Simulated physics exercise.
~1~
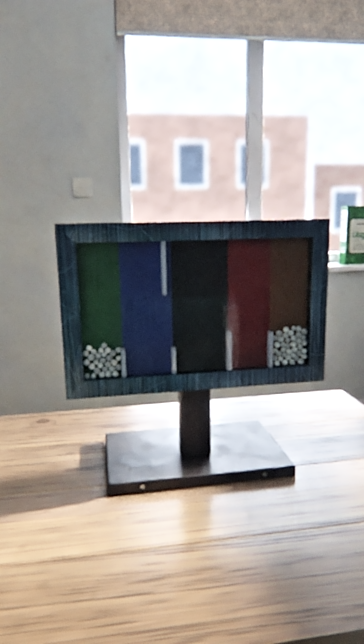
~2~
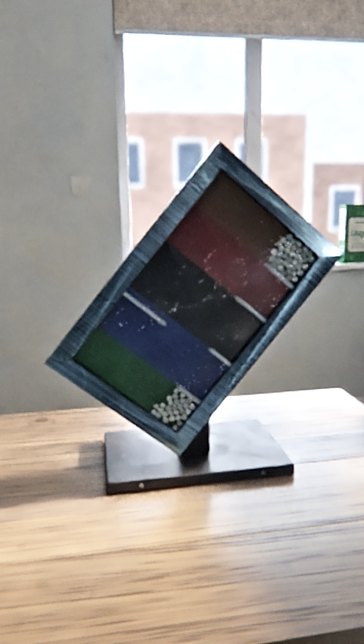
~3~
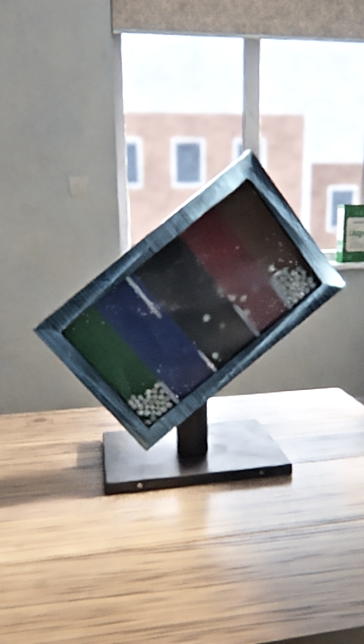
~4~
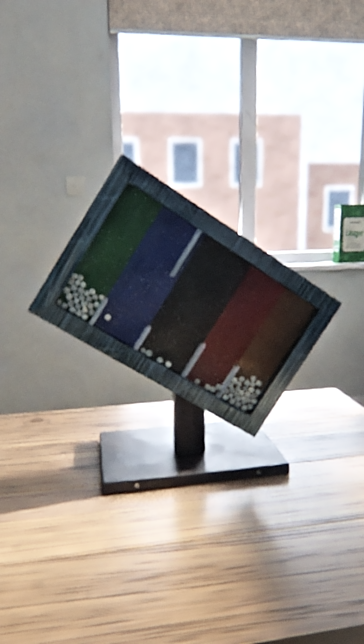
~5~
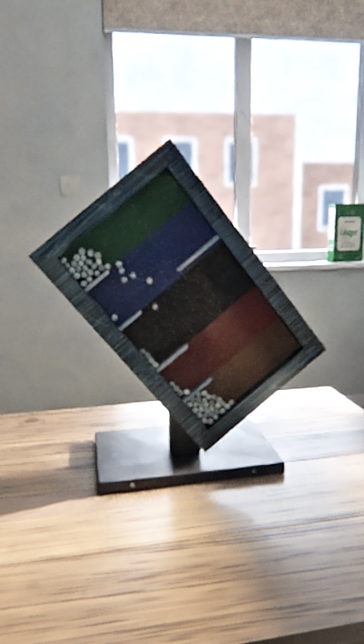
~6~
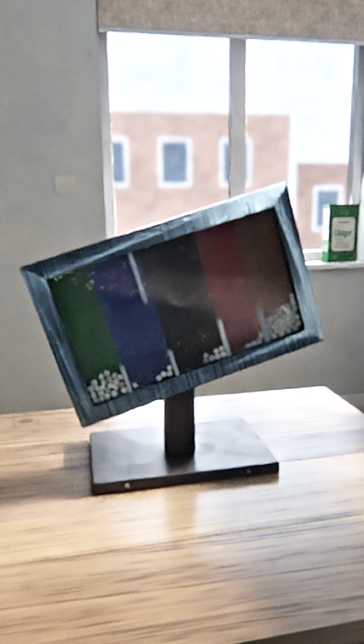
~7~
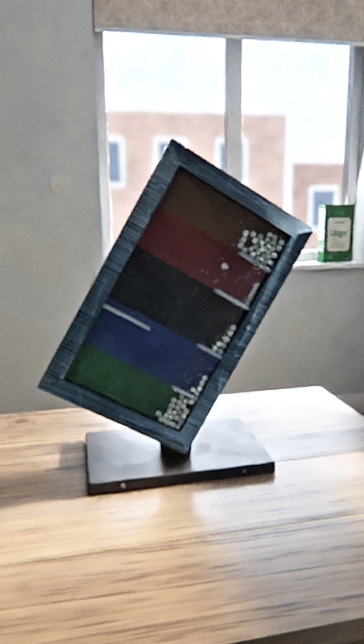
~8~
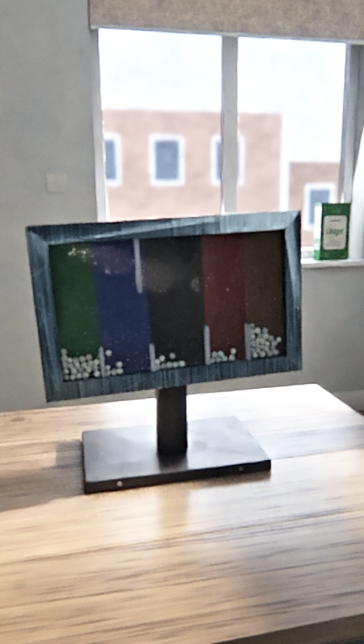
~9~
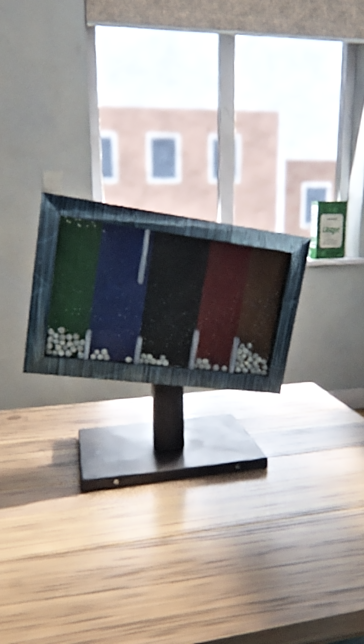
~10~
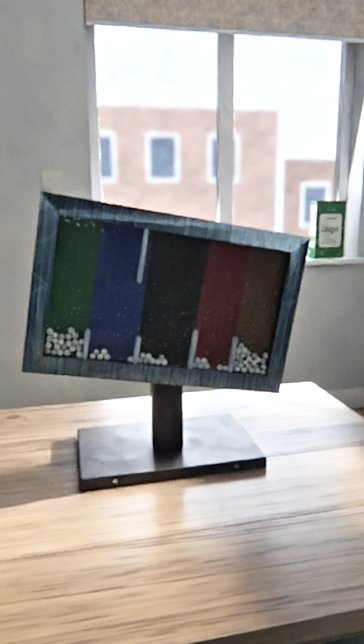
A flat framed box with five coloured strips and small pale beads tilted steeply anticlockwise on its stand, swung clockwise, then back again, and finally settled tipped slightly clockwise, with most beads still in the green and brown end strips and some scattered between.
